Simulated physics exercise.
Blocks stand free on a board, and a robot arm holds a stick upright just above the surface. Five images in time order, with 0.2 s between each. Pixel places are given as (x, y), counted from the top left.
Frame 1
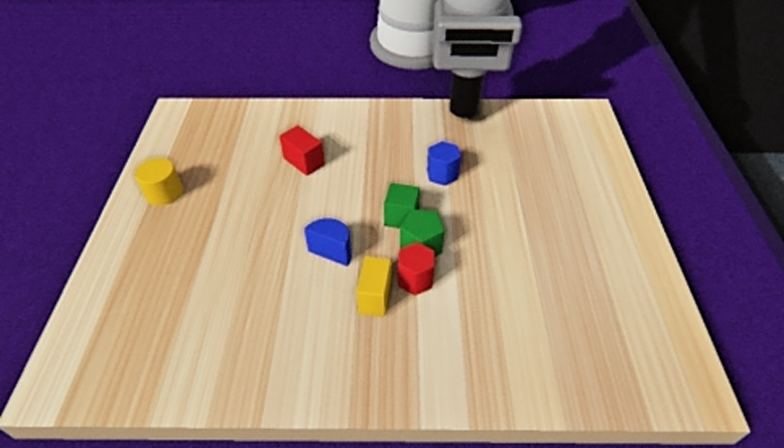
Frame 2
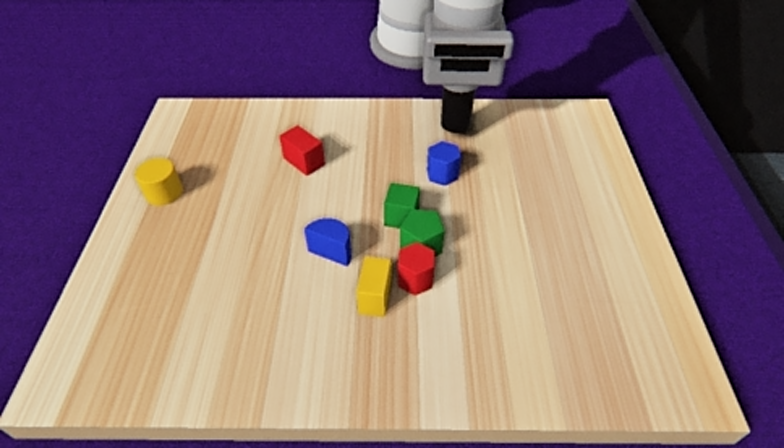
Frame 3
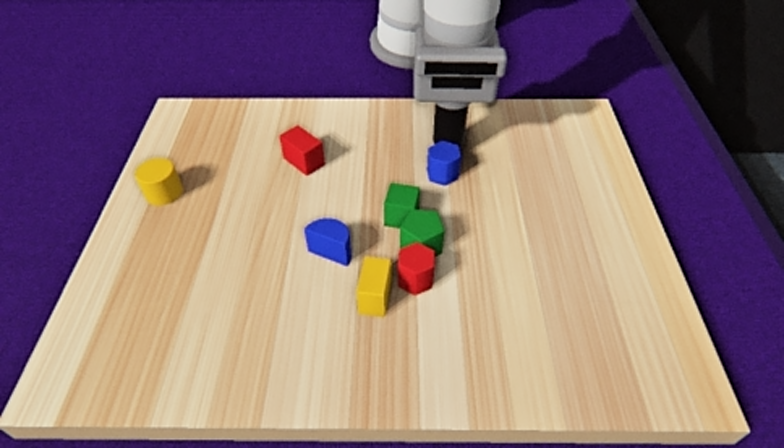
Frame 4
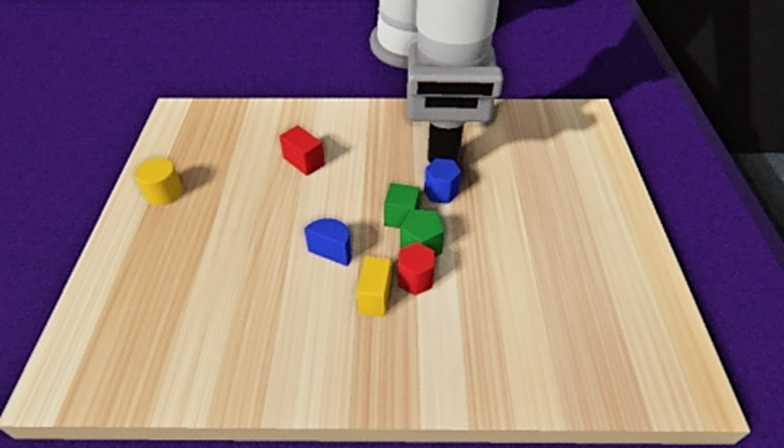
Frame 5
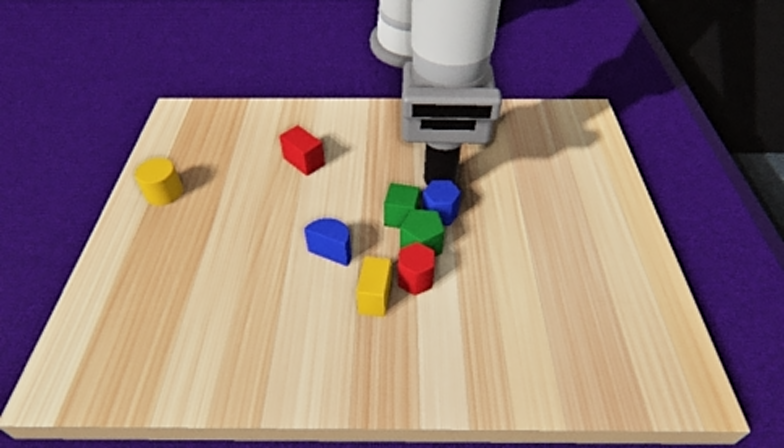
The robot arm moves down the board and pushes the blue six-sided block toward the green blocks.
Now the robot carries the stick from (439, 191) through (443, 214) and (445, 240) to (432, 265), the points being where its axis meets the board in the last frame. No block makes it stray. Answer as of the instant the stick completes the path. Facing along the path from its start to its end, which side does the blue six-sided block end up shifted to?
The left-hand side.
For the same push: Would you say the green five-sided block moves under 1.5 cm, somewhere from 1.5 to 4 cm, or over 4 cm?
Distance: More than 4 cm.
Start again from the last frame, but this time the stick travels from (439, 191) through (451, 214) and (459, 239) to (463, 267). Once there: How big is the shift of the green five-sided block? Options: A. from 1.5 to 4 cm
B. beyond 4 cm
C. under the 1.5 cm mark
I'll go with A - from 1.5 to 4 cm.
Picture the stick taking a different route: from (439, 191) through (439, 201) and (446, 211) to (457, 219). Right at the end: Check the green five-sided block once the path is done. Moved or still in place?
Shifted.
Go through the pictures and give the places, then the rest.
The first frame shows tip of the stick at (464, 109), middles of tops, yellow rectangular block at (374, 275), red six-sided block at (417, 257), green five-sided block at (423, 223), blue six-sided block at (445, 151).
The second frame shows stick at (456, 124), nothing pushed.
The third frame shows stick at (448, 140), nothing pushed.
The fourth frame shows stick at (443, 159), blue six-sided block at (443, 169).
The fifth frame shows stick at (440, 179), yellow rectangular block at (374, 275), red six-sided block at (417, 257), green five-sided block at (423, 223), blue six-sided block at (442, 191).
The first path, step by step. One third of the way, stick at (444, 203); red six-sided block at (411, 263), turned 20° anticlockwise; green five-sided block at (422, 234), turned 45° clockwise; blue six-sided block at (450, 217).
Two thirds of the way, stick at (446, 229); red six-sided block at (409, 270); green five-sided block at (420, 240), turned 60° clockwise; blue six-sided block at (465, 243), turned 20° anticlockwise.
At the end, stick at (432, 254); yellow rectangular block at (366, 276); red six-sided block at (400, 295), turned 15° anticlockwise; green five-sided block at (402, 261), turned 45° clockwise; blue six-sided block at (468, 258), turned 55° anticlockwise.
